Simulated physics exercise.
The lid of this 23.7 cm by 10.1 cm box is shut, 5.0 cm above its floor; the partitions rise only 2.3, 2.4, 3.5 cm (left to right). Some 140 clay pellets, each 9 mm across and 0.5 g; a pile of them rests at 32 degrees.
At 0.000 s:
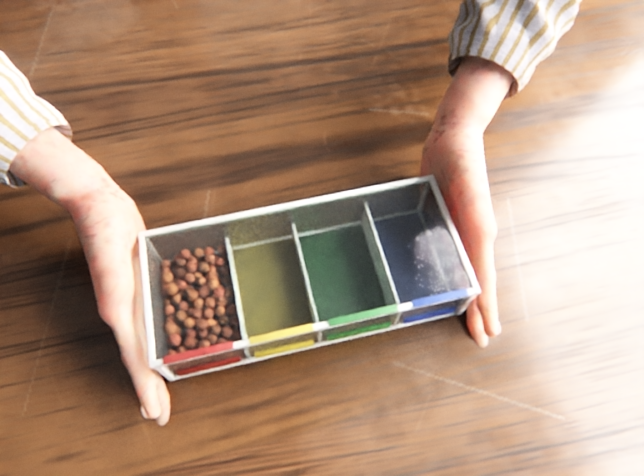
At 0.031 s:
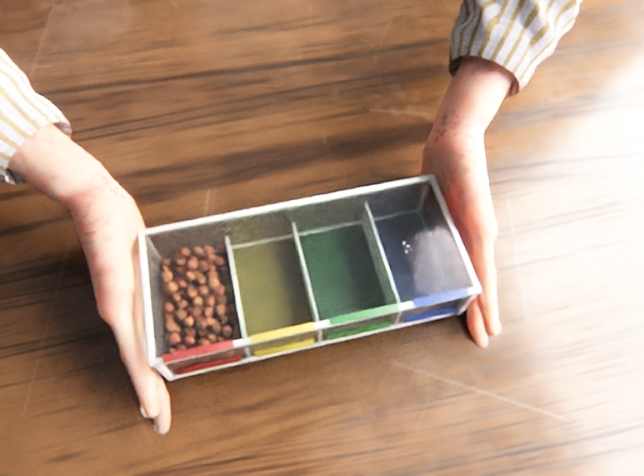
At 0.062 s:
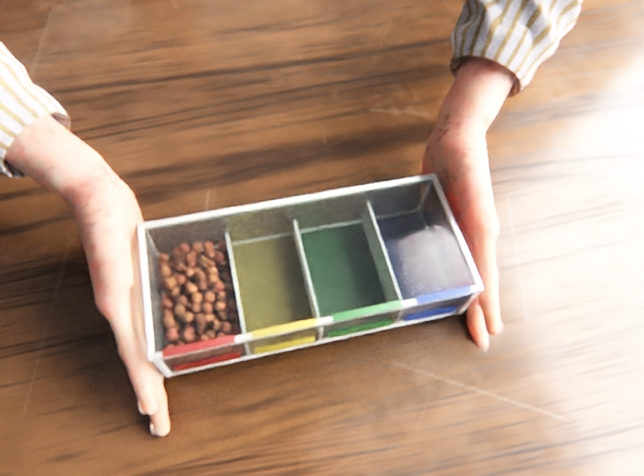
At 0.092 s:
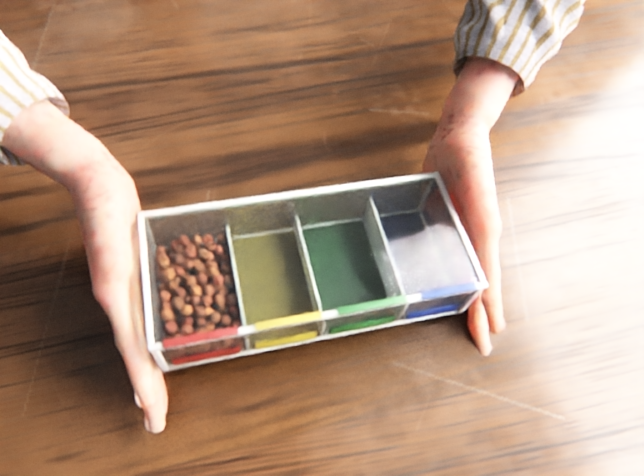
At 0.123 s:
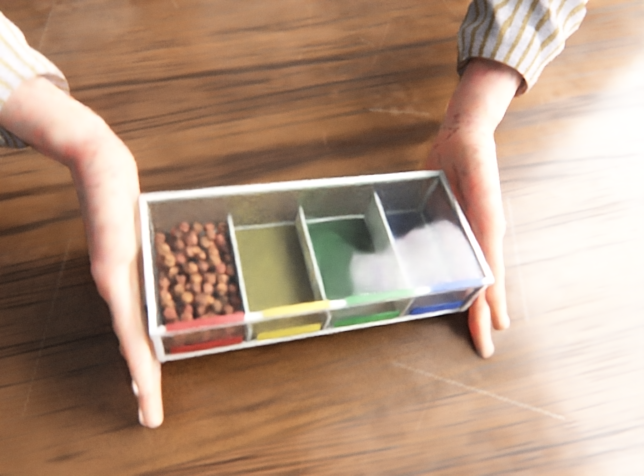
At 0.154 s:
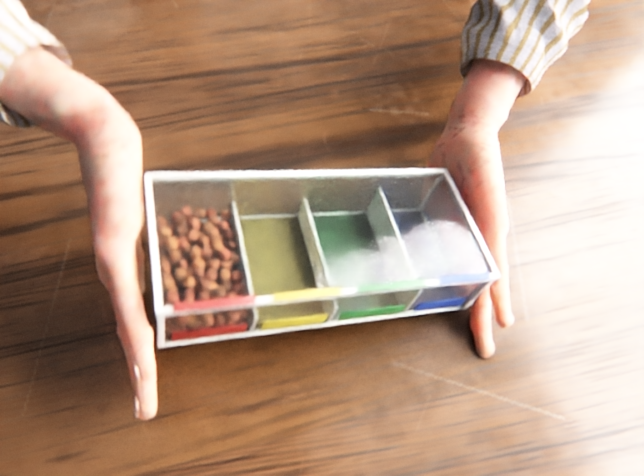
A clear, lidded box with four compartments marked red, yellow, green and blue along the front is held between two hands in striped sleeves, seen from above over a streaked wooden table. Reddish-brown pellets fill the red compartment at far left, while a whitish patch shows at the blue end. The hands tilt the box, slowly then faster, its front edge swinging upward, as the pale patch shifts and spreads across the green and blue sections and the pellets stay at left.
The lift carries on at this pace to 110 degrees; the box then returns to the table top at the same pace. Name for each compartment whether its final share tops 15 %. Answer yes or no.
Red compartment: No; blue compartment: Yes; green compartment: Yes; yellow compartment: No.
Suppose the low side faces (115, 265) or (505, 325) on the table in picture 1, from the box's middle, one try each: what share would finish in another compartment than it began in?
About 0 and 95 per cent.
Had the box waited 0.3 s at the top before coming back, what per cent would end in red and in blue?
Red 0, blue 70.
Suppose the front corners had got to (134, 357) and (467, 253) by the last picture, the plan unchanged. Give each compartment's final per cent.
Red 100; blue 0; green 0; yellow 0.
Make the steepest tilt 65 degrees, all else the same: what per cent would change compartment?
About 65 per cent.
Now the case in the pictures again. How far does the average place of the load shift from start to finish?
About 16.0 cm.
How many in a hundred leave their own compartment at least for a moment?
Roughly 100 per cent.
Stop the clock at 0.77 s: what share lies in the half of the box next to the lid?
Roughly 100 per cent.
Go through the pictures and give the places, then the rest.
In the first picture, box tilt 0 degrees, front corners at (156, 361) and (473, 289); red 100 %.
In the second picture, box tilt 1 degrees, front corners at (155, 359) and (474, 289).
In the third picture, box tilt 3 degrees, front corners at (155, 354) and (476, 287).
In the fourth picture, box tilt 6 degrees, front corners at (154, 345) and (480, 284), lowest corner right back.
In the fifth picture, box tilt 11 degrees, front corners at (156, 329) and (486, 279), lowest corner right back.
In the sixth picture, box tilt 16 degrees, front corners at (163, 309) and (493, 275), lowest corner right back; red 100 %. The box's pace is about 175 degrees a second.
After 0.77 s, tilt 110 degrees; red 30 %, blue 15 %, green 15 %, yellow 40 %.
After 1.17 s, tilt 49 degrees; blue 55 %, green 45 %.
After 1.66 s, tilt 0 degrees; blue 55 %, green 40 %.
At rest (2.1 s), red 0 %, blue 55 %, green 40 %, yellow 0 %.
